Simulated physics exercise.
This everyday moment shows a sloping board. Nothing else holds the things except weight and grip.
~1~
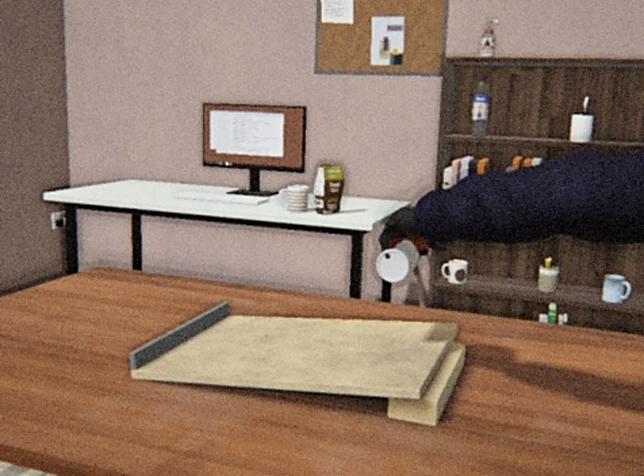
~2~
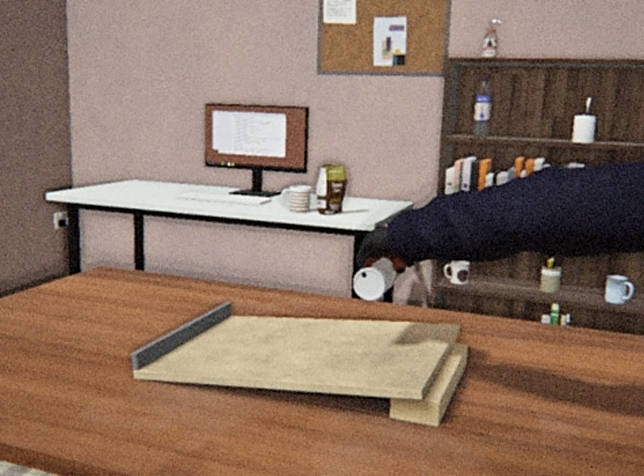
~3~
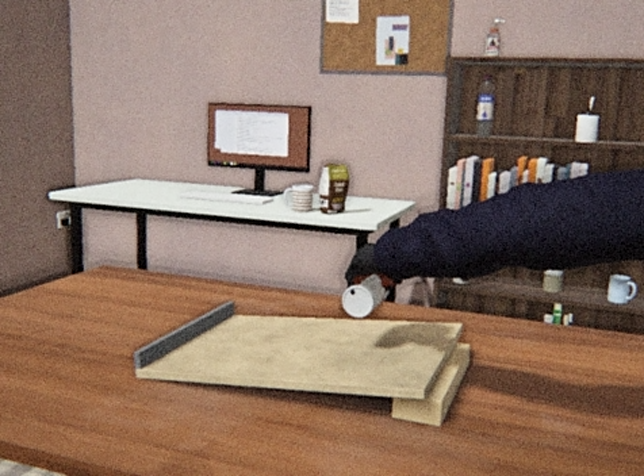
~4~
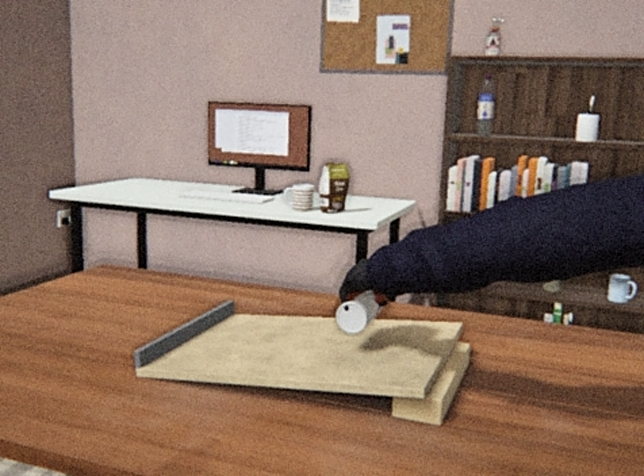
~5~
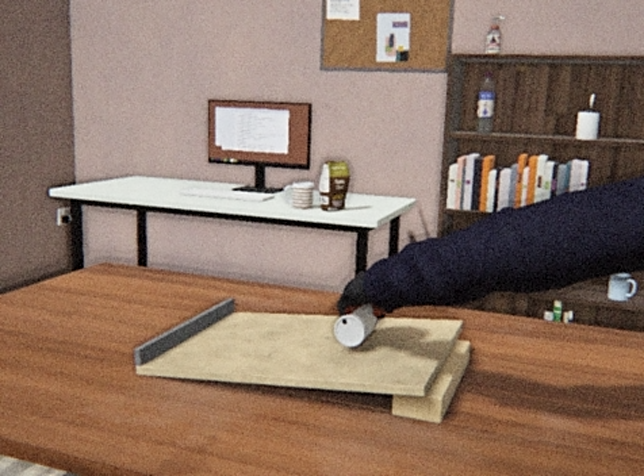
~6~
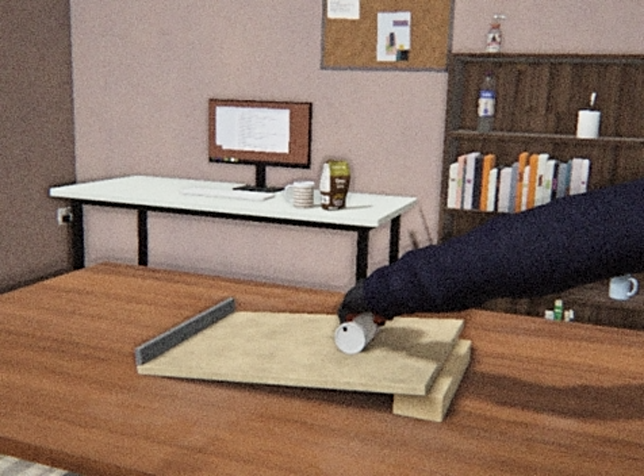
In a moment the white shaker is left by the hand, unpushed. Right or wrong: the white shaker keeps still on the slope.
Wrong, it moves down.
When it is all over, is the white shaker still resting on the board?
White shaker - still on top.
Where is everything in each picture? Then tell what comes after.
The first frame shows still above its spot; white shaker (401, 259).
The second frame shows still above its spot; white shaker (378, 277).
The third frame shows still above its spot; white shaker (367, 294).
The fourth frame shows still above its spot; white shaker (361, 309).
The fifth frame shows still above its spot; white shaker (359, 322).
The sixth frame shows set down, still held; white shaker (359, 329).
Then, 0.60 s later than the last frame, white shaker moved about its own width near (325, 328).
Then, 0.90 s later than the last frame, white shaker moved well along near (274, 326).
Then, 1.10 s later than the last frame, white shaker moved well along near (229, 324).
When it is over, moved from the start, white shaker. End places, in pixels of the last picture, white shaker near (205, 323). The white shaker runs down the board.
